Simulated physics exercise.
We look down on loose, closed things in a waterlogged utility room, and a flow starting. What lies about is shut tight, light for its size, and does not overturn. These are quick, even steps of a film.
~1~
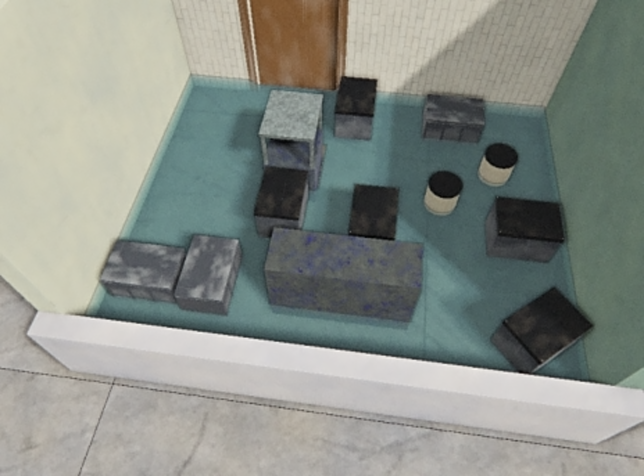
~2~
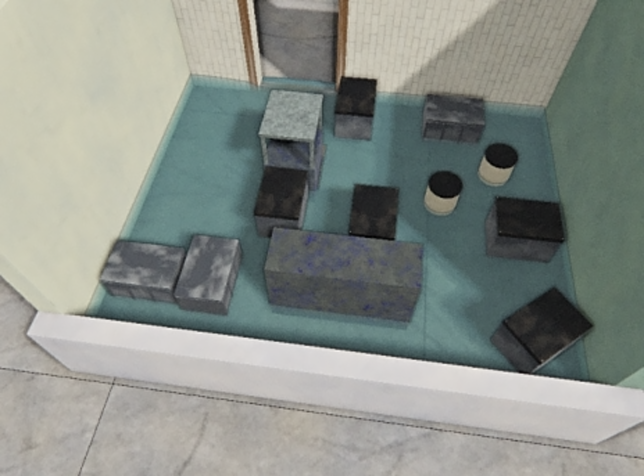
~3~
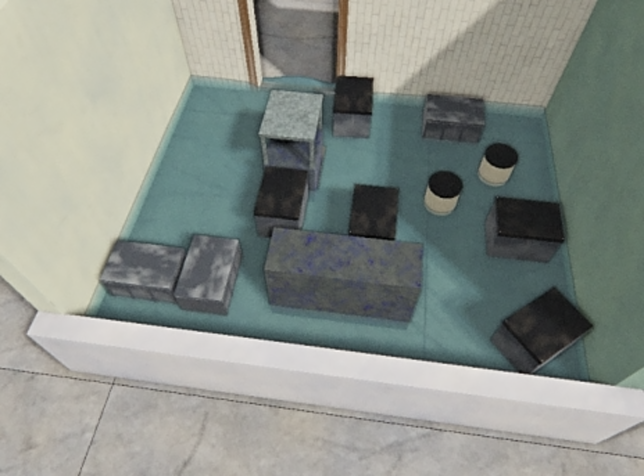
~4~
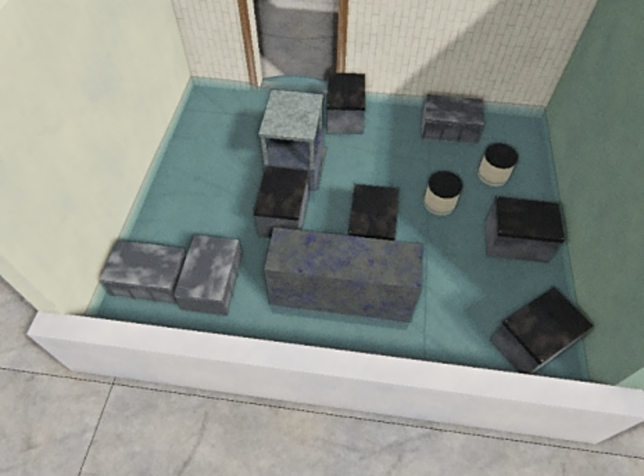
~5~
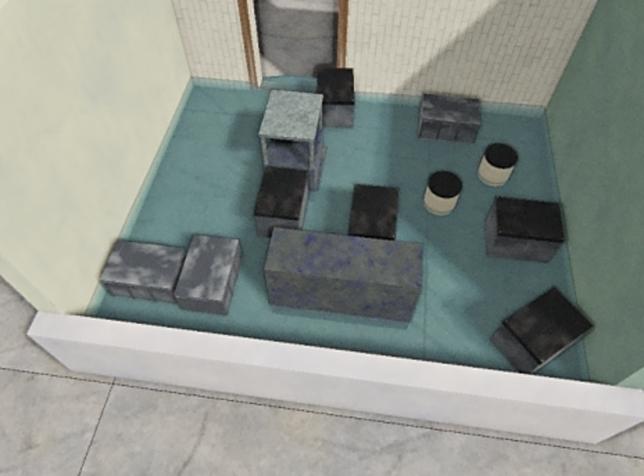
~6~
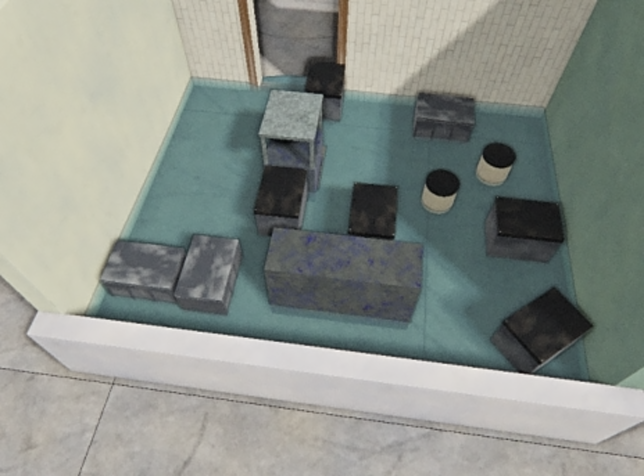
To begin with, dark and grey boxes and two small round drums sit still in a teal, water-covered room as the brown door at the back gives way to an open doorway. Then the dark box near it drifts left toward the opening, and later a grey box at back right shifts slightly left.
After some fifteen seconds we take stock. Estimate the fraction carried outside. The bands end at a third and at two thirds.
It is less than a third.
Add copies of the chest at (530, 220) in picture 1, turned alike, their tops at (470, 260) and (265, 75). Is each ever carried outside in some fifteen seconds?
One after the other: Still in, gone.
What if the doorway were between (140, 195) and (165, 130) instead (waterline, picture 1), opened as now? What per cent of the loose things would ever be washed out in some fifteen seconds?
I make it 50 per cent.
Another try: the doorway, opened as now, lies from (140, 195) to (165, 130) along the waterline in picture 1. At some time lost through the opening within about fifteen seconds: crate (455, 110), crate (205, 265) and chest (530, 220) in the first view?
As listed: Kept in, through, stays.
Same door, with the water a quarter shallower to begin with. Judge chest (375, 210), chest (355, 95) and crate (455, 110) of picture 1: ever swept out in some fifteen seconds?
One after the other: Left behind, yes, washed out.
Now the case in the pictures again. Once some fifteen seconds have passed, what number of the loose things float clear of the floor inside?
I count 8.
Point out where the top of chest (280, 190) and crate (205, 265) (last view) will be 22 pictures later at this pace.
At about (229, 172) and (197, 231).
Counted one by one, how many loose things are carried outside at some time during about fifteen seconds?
I count 2.
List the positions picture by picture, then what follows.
The first picture shows a chest at (357, 94), afloat; a crate at (455, 109) floats; 0 of 10 have shifted.
The second picture shows a chest at (357, 94) floats; a crate at (455, 109), afloat; 0 of 10 have shifted.
The third picture shows a chest at (354, 93) floats, close to its start; a crate at (455, 109) floats; 0 of 10 have shifted.
The fourth picture shows a chest at (347, 89), afloat, close to its start; a crate at (455, 109), afloat; 1 of 10 have shifted.
The fifth picture shows a chest at (336, 84) floats, close to its start; a crate at (451, 109) floats, close to its start; 1 of 10 have shifted.
The sixth picture shows a chest at (325, 78) floats, a stride from its start; a crate at (446, 108) floats, close to its start; 2 of 10 have shifted.
A moment on, 1 of 10 are out; 9 afloat.
Next, 1 of 10 are out; 9 afloat.
Later, 2 of 10 are out; 8 afloat.
In the end, 2 of 10 are out; 8 afloat.
